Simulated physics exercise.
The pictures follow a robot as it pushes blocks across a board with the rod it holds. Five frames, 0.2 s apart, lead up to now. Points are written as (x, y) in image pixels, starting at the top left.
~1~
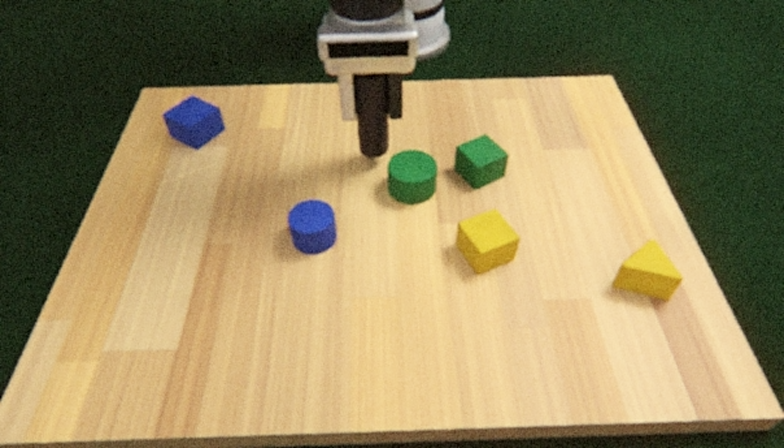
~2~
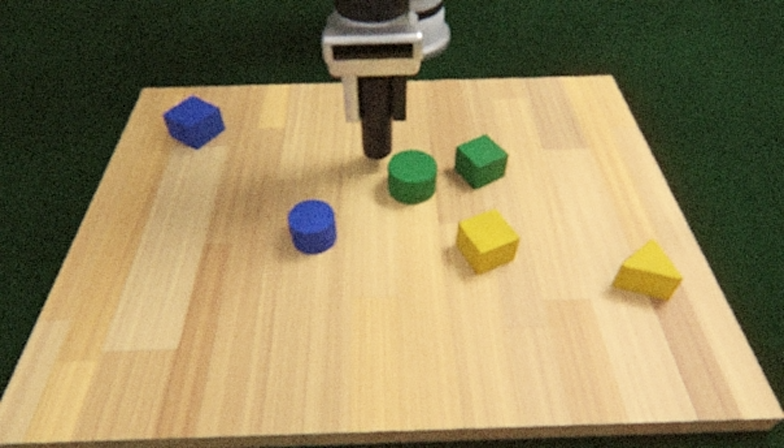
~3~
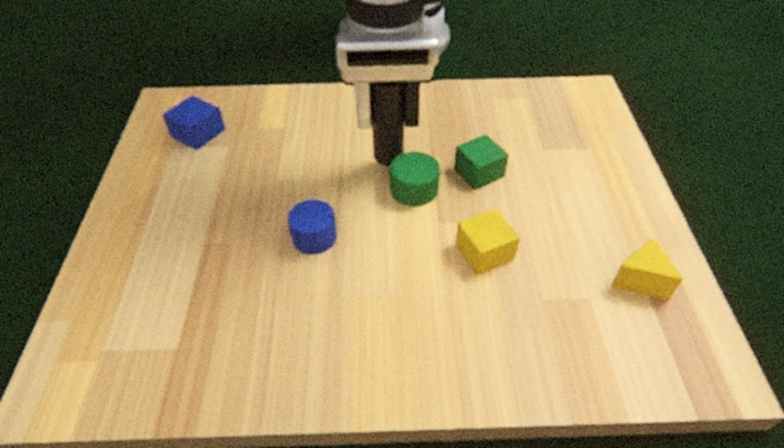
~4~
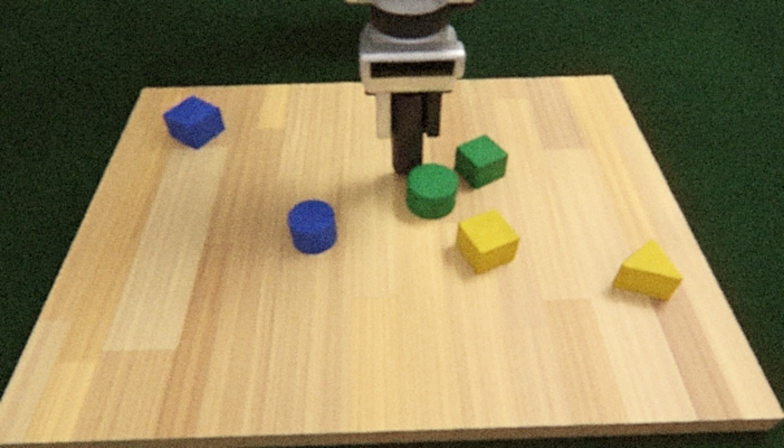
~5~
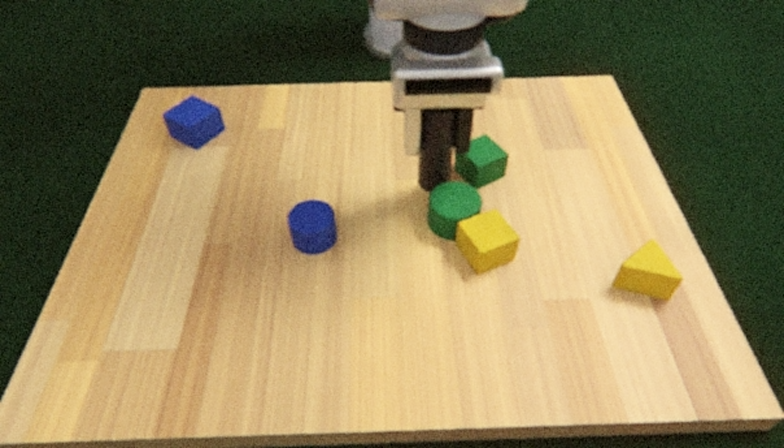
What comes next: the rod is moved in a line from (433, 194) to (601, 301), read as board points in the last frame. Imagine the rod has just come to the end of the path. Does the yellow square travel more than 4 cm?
I expect so.
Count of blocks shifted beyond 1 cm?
Answer: Two blocks.
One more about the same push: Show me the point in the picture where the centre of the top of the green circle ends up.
It sits at (489, 247).
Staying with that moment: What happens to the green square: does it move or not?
My prediction: It remains in place.
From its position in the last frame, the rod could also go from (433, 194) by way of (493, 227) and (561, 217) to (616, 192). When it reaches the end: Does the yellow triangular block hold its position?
Yes, that is what happens.
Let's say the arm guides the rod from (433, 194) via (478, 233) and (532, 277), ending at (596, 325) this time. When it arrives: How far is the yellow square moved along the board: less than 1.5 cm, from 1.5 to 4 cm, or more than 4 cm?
Range: Over 4 cm.
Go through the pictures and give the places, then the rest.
Lower end of the rod at (374, 150), tops of blocks, green circle at (413, 165), green square at (482, 149), yellow square at (489, 229), yellow triangular block at (653, 260), in the first picture.
Rod at (378, 151), blocks as before, in the second picture.
Rod at (389, 157), green circle at (415, 167), in the third picture.
Rod at (407, 167), green circle at (432, 179), in the fourth picture.
Rod at (434, 183), green circle at (456, 199), green square at (482, 149), yellow square at (489, 229), yellow triangular block at (653, 260), in the fifth picture.
On the path given first. One third of the way, rod at (486, 215); green circle at (486, 237); yellow square at (521, 272), turned 15° anticlockwise.
Two thirds of the way, rod at (543, 250); green circle at (489, 247); yellow square at (528, 281), turned 20° anticlockwise.
At the end, rod at (606, 291); green circle at (489, 247); green square not moved; yellow square at (528, 281), turned 20° anticlockwise; yellow triangular block not moved.
